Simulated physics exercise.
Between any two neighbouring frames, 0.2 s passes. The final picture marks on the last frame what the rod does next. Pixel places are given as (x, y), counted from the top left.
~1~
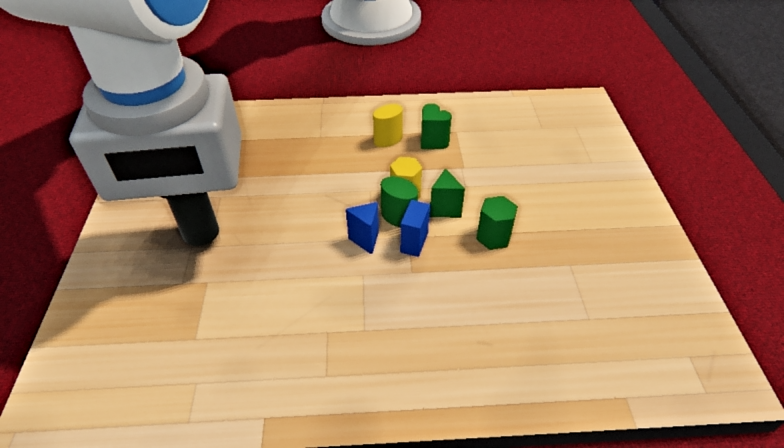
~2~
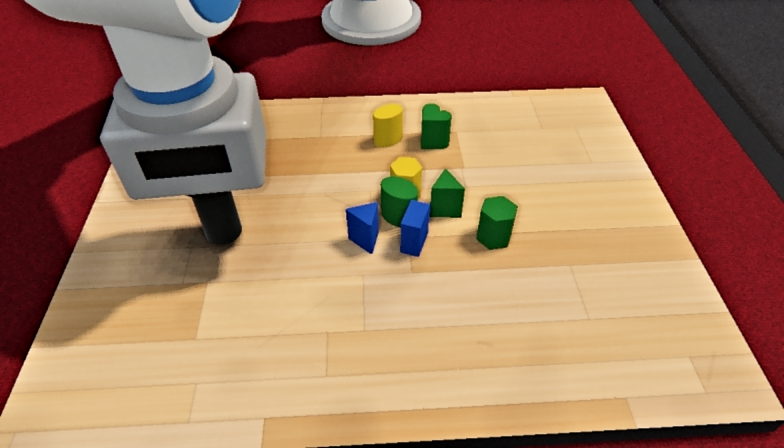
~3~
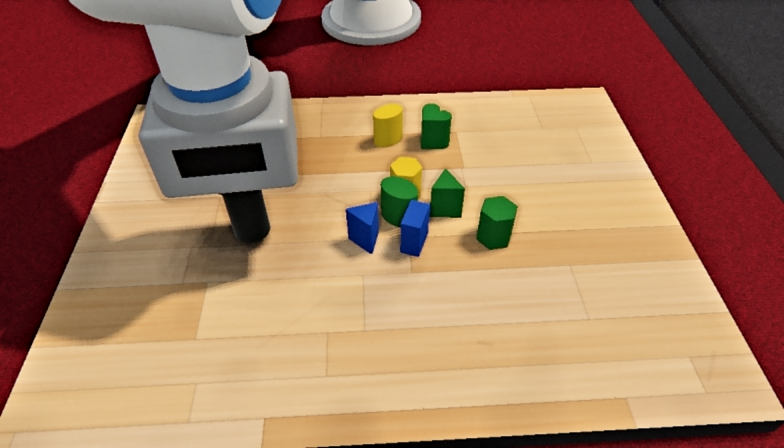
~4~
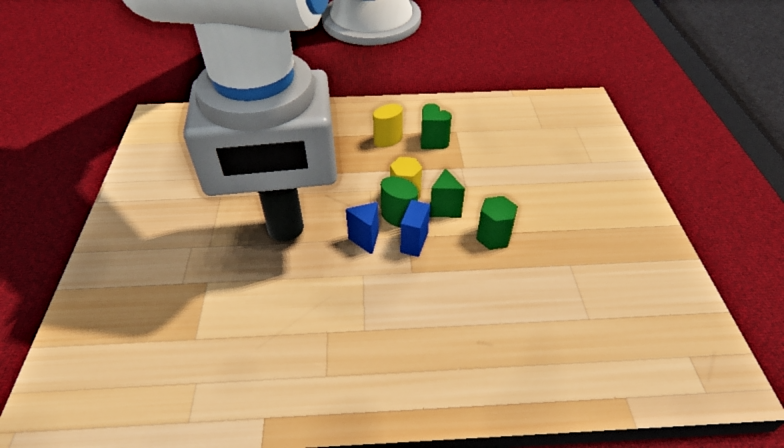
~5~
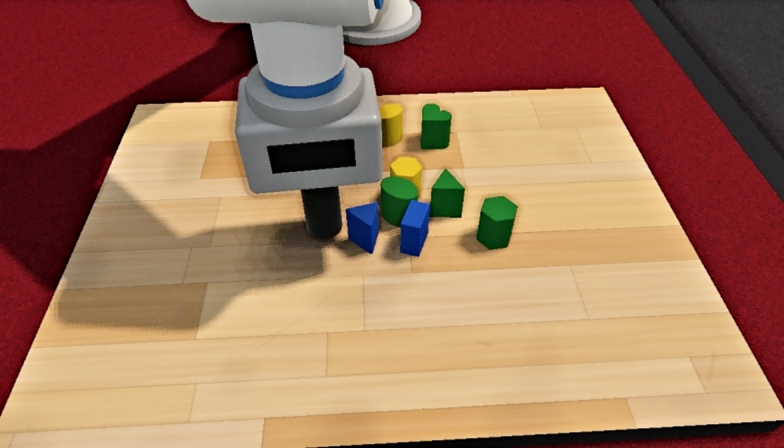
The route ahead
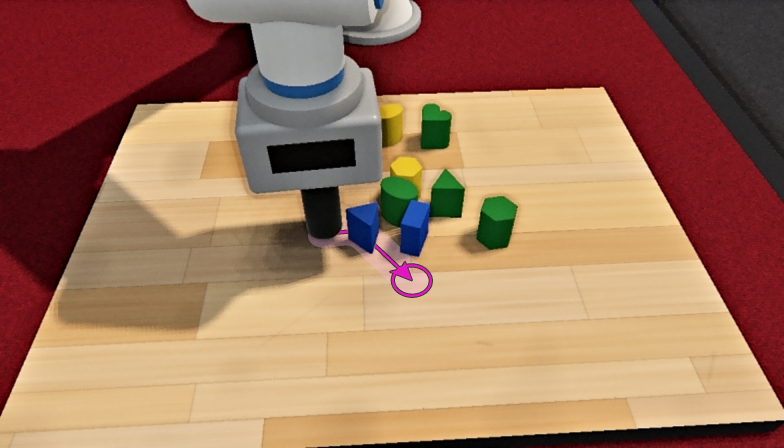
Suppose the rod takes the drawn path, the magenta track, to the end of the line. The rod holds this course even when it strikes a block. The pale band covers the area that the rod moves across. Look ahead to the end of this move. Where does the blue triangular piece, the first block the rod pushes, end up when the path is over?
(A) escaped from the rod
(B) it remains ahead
It's A.
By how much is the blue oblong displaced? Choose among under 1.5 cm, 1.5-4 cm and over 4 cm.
Covers 1.5 to 4 cm.
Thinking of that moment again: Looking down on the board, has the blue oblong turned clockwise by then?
No - that is not the case.
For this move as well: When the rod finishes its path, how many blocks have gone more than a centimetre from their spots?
In total, two blocks get moved by over 1 cm.
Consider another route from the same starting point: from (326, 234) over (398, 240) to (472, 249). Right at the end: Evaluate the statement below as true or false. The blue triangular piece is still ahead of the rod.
This is true.
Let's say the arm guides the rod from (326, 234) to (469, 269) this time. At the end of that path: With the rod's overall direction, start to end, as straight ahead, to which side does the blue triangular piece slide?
Toward the left.
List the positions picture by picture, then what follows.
In the first picture, rod's lower end at (201, 233); blue triangular piece at (364, 211); green oval at (399, 187); blue oblong at (416, 213).
In the second picture, rod at (224, 232); blocks still.
In the third picture, rod at (253, 230); blocks still.
In the fourth picture, rod at (286, 229); blocks still.
In the fifth picture, rod at (325, 227); blue triangular piece at (364, 211); green oval at (399, 187); blue oblong at (416, 213).
Drawn move, from (326, 234) through (362, 235) and (387, 256) to (412, 280).
The first path, step by step. One third of the way, rod at (362, 228); blue triangular piece at (395, 218), turned 15° clockwise; blue oblong at (421, 214).
Two thirds of the way, rod at (387, 249); blue triangular piece at (425, 229), turned 25° anticlockwise; blue oblong at (441, 216), turned 30° anticlockwise.
At the end, rod at (412, 273); blue triangular piece at (440, 239), turned 100° anticlockwise; green oval still; blue oblong at (444, 215), turned 45° anticlockwise.
